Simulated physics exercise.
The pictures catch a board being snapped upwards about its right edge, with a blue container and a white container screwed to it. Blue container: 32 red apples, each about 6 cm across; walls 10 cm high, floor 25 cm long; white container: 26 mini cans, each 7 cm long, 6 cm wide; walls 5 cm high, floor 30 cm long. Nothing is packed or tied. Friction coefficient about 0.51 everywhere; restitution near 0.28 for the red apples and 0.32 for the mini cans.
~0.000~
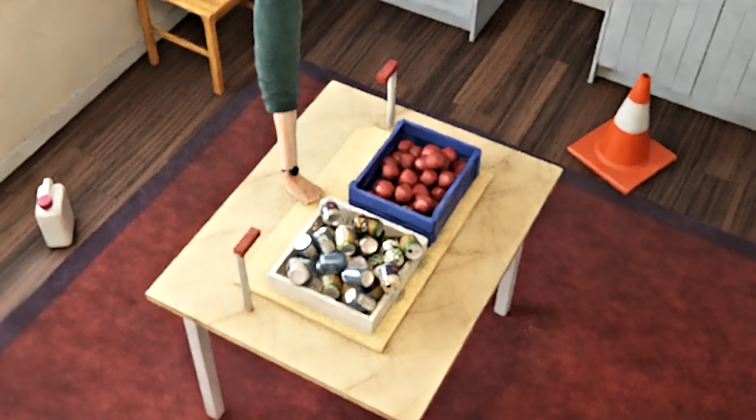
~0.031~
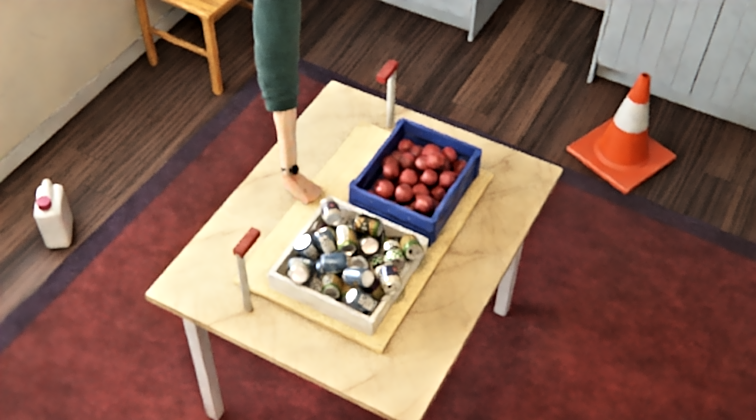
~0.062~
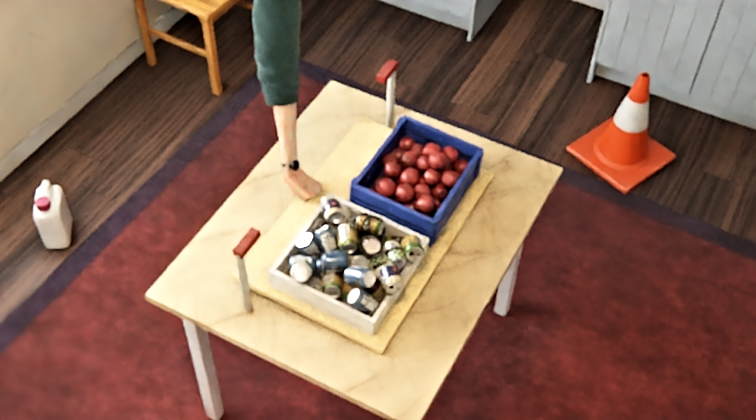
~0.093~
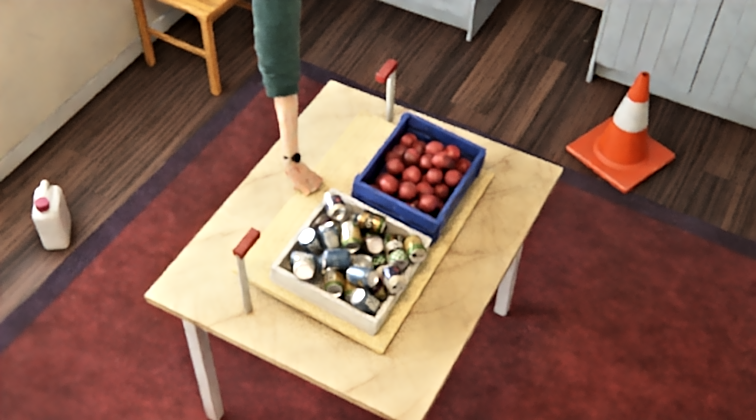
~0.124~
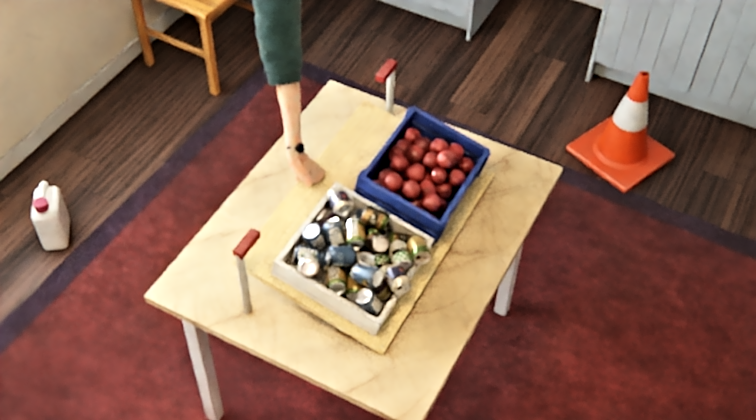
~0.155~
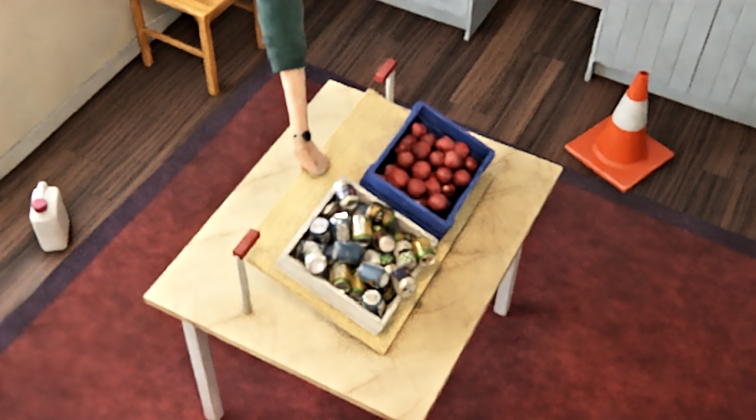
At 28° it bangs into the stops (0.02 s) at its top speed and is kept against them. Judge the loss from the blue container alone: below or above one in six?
More than one in six of the red apples leave the blue container.
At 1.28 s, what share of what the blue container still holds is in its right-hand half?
Some 90 per cent.
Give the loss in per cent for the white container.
Lost: White container 70 per cent.
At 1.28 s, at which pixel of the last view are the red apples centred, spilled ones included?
Around (457, 185).
After 0.17 s, the lift is arrested.
After 0.27 s, tilt 28°; the blue container has all 32 and the white container is down by 2 of 26.
After 0.41 s, tilt 28°; the blue container is down by 3 of 32 and the white container is down by 7 of 26.
After 0.67 s, tilt 28°; the blue container is down by 8 of 32 and the white container is down by 17 of 26.
When it is over (at 1.28 s), the blue container is down by 8 of 32 and the white container is down by 18 of 26. Asked share, 8 of 32, 25 per cent.
